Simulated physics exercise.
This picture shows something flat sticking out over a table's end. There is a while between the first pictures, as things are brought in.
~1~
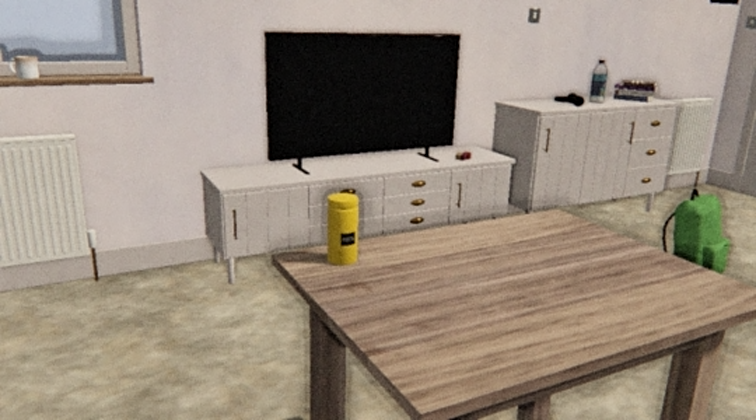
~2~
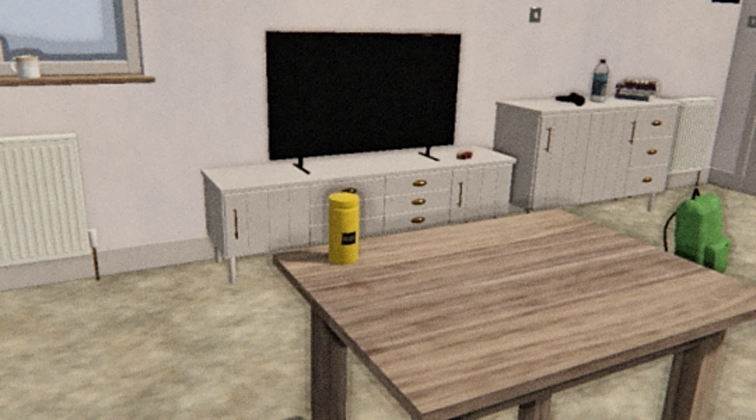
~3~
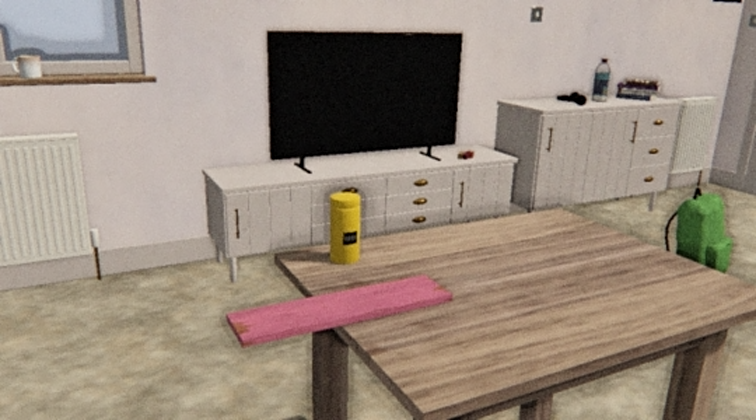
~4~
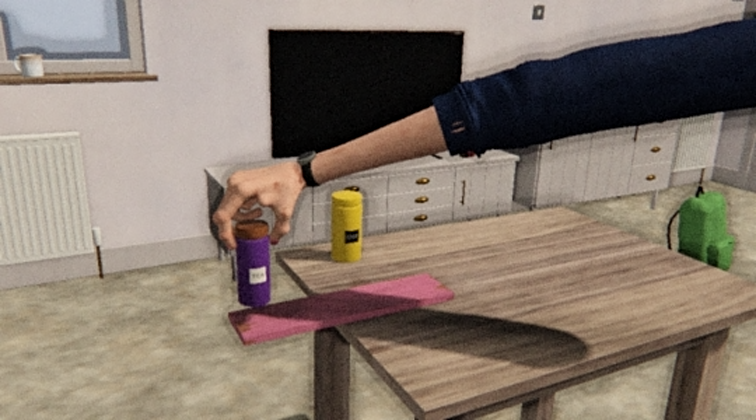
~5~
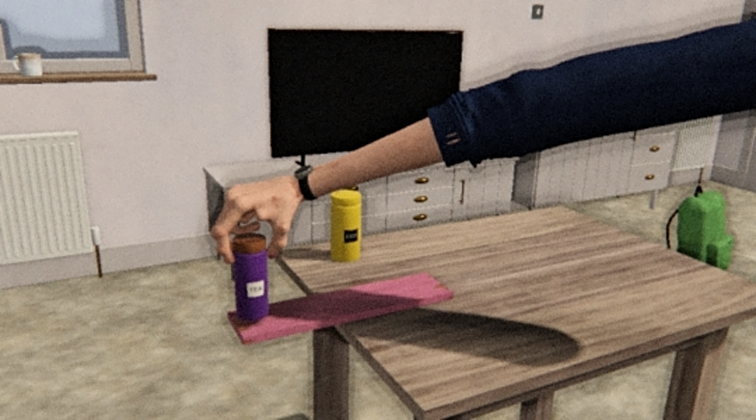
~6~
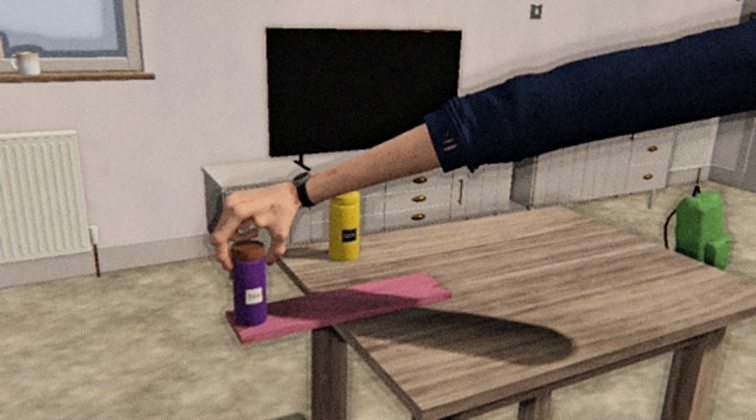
A purple shaker with a brown lid, gripped from above by a hand on a dark-blue-sleeved arm reaching in from the right, lowers slightly onto the left end of a pink plank that has appeared across the table's left edge. A yellow container stands behind it on the wooden table, with a green backpack at right. The nearly still, slightly raised view shows a room with a television on pale cabinets.
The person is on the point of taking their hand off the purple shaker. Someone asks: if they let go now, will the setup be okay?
No, it goes down.
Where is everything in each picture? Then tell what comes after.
In the first picture, the last thing is not in view yet.
In the second picture, the last thing is not in view yet.
In the third picture, the last thing is not in view yet; pink plank (344, 307).
In the fourth picture, still above its spot; purple shaker (253, 263); pink plank (346, 306).
In the fifth picture, still above its spot; purple shaker (251, 276); pink plank (345, 305).
In the sixth picture, set down, still held; purple shaker (249, 283); pink plank (343, 305).
Then, 0.60 s on from there, pink plank and purple shaker now down on the floor or falling.
Then, 0.80 s on from there, things are still on the move.
In the end, down on the floor or falling, pink plank and purple shaker; yellow jar unmoved. The plank comes down.
